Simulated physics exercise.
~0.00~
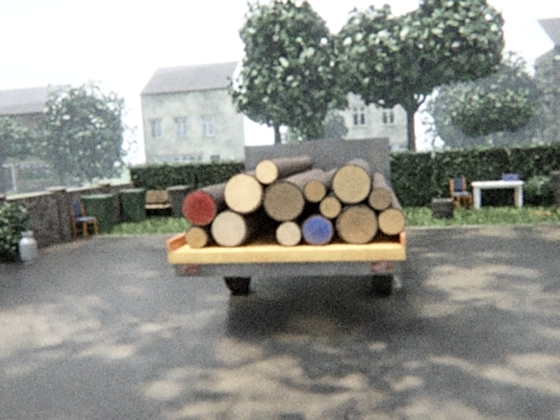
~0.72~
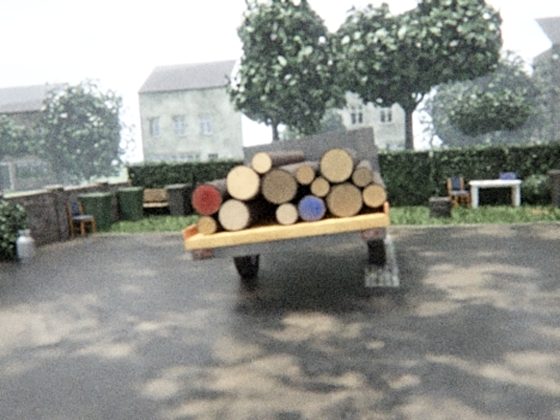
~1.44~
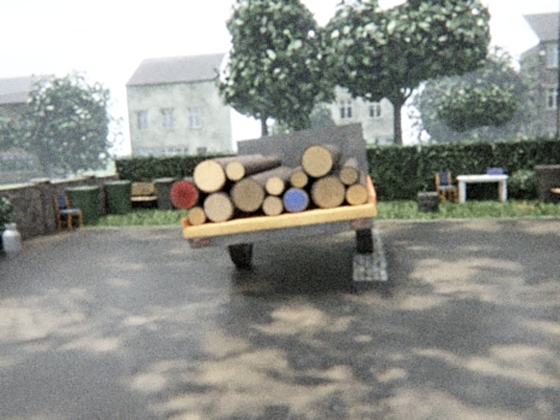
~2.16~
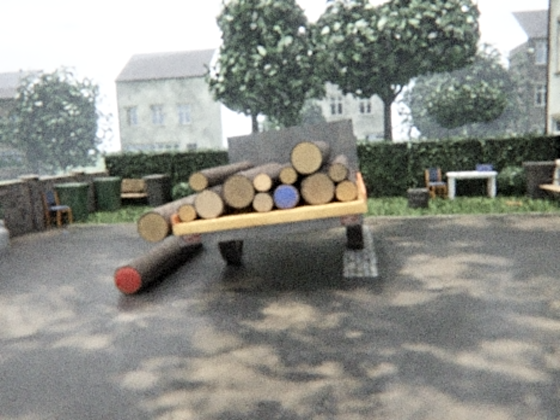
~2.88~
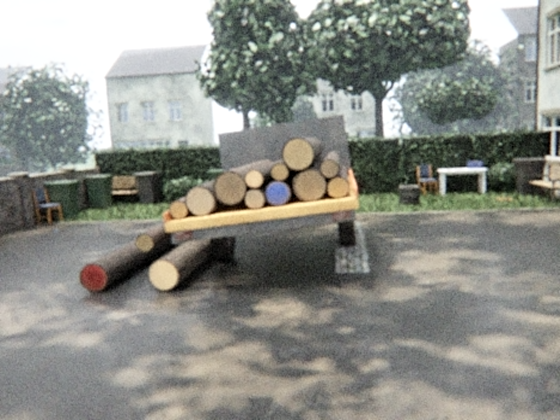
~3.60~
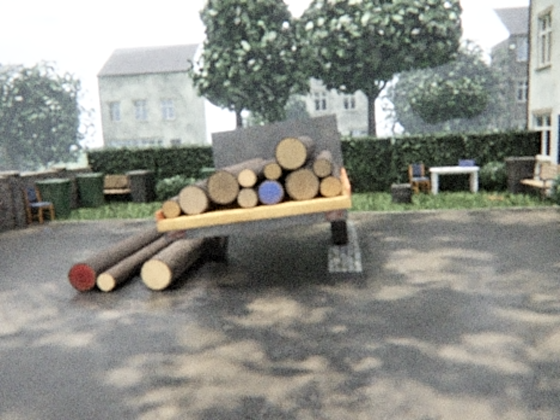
A farm trailer stacked with loose logs creeps away across a paved yard and tilts down to the left, and the red-ended log and two plain ones roll off that side, coming to lie on the ground while the blue-ended log stays aboard with the rest.
